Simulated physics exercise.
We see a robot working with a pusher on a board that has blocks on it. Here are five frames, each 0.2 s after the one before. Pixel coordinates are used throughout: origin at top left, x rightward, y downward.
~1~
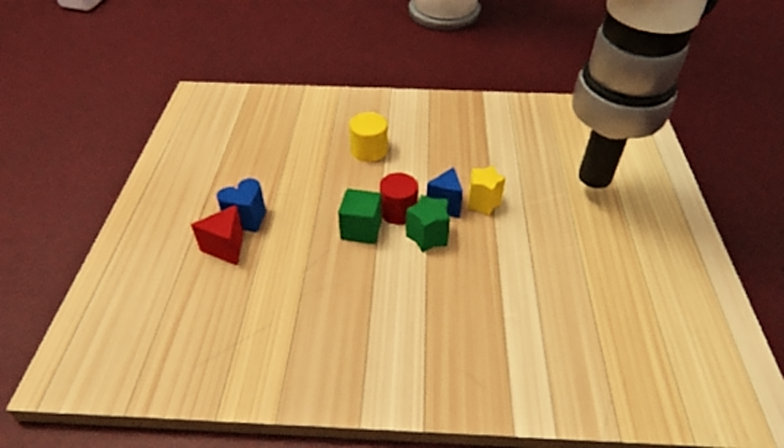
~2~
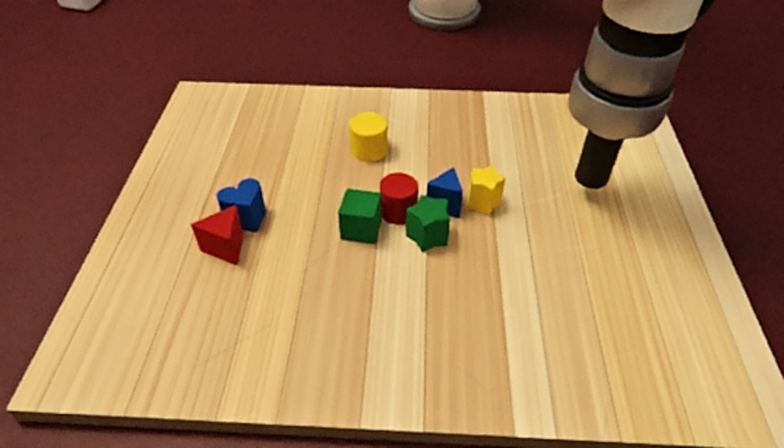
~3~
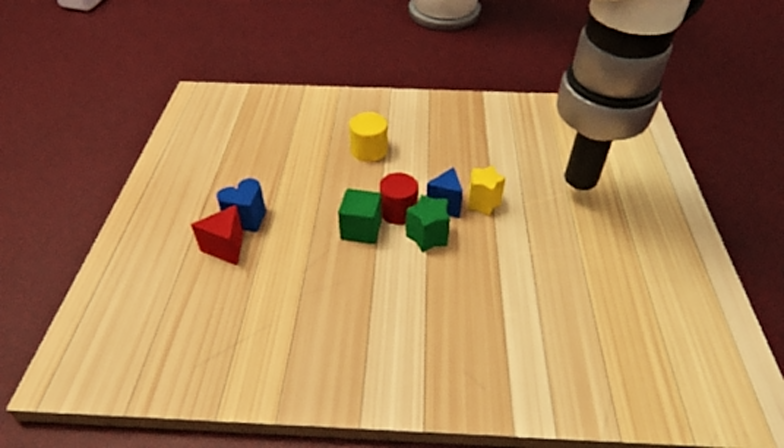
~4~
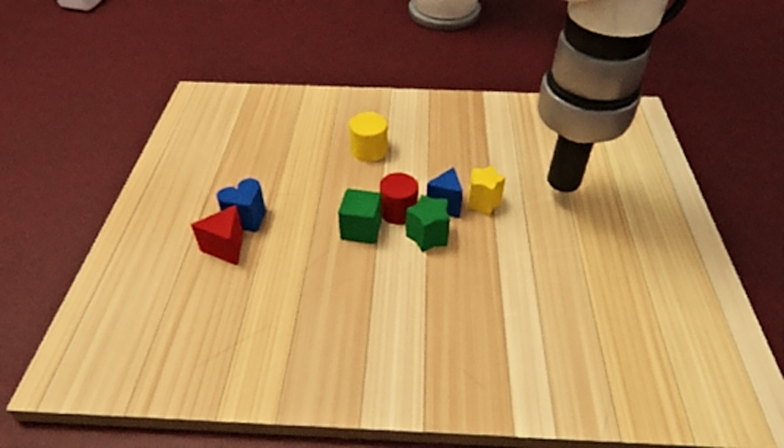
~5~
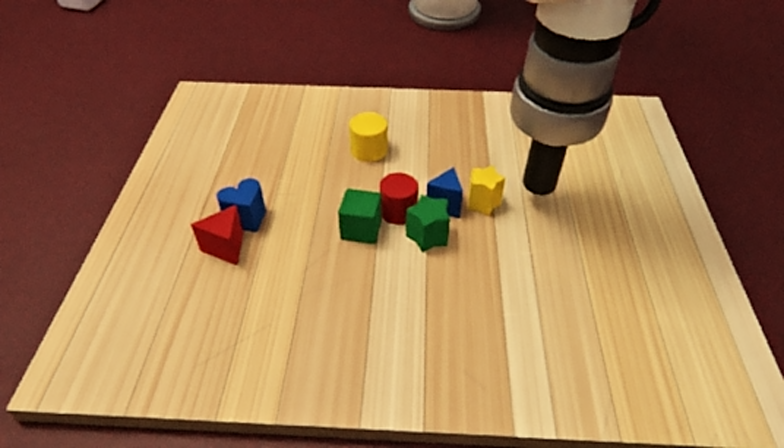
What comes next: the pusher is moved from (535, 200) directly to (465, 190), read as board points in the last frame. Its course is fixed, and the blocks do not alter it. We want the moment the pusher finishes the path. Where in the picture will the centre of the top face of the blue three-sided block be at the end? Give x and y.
Its top middle: (428, 187).
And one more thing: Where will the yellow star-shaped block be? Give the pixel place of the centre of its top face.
It will likely be found at (452, 180).
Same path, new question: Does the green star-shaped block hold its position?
Yes - that is the case.
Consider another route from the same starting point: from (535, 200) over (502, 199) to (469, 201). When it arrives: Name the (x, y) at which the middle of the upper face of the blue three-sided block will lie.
I predict (415, 178).
The first path, step by step. Halfway along, pusher (501, 181); yellow star-shaped block (478, 178).
At the end, pusher (467, 175); green square piece (352, 203), turned 15° anticlockwise; red circular block (388, 187); green star-shaped block unmoved; blue three-sided block (427, 187); yellow star-shaped block (452, 180), turned 25° anticlockwise.
